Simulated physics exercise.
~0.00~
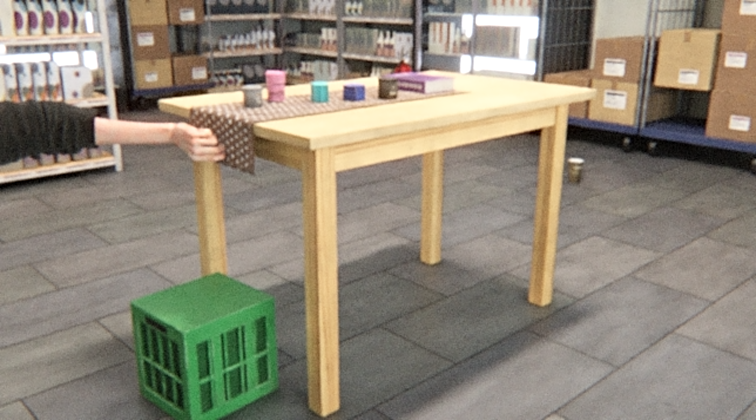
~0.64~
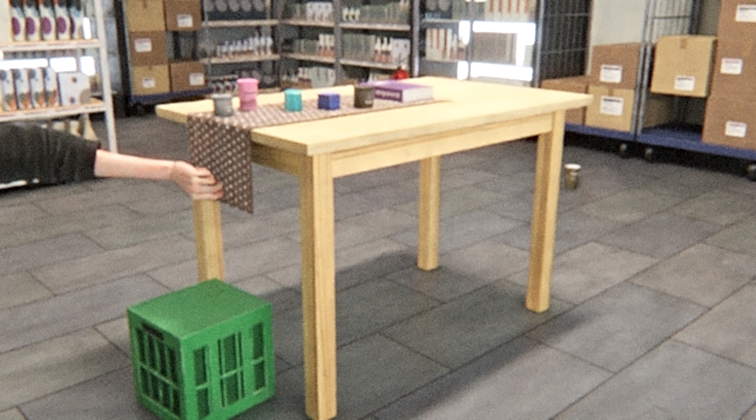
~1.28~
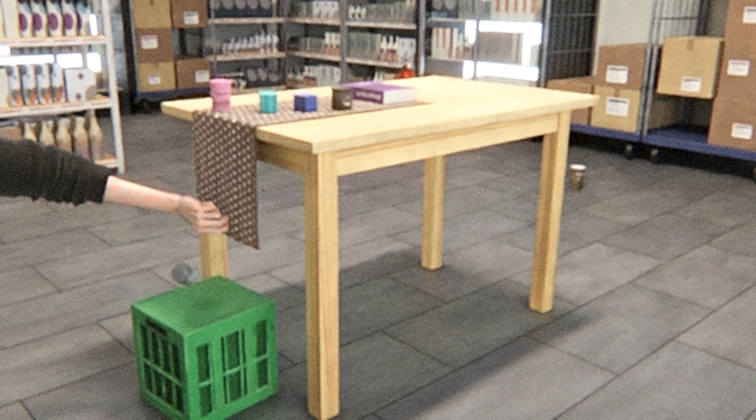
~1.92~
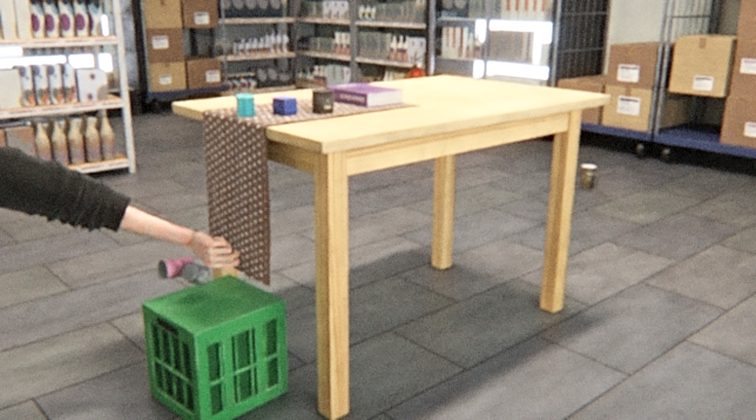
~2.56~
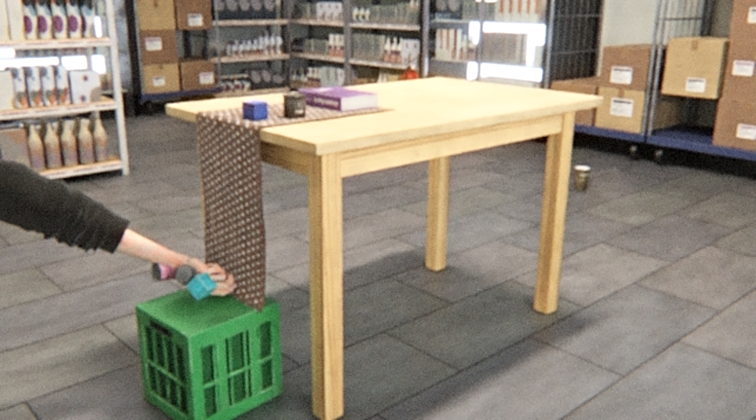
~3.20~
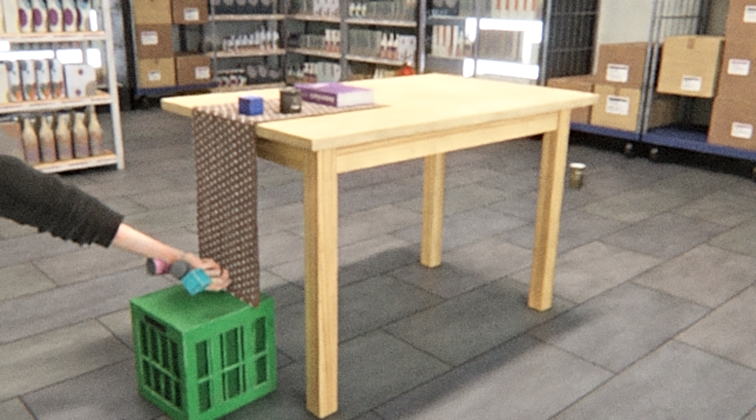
Brown table runner being pulled down by a hand towards a green crate, the grey pot, pink can and turquoise cube toppling off.
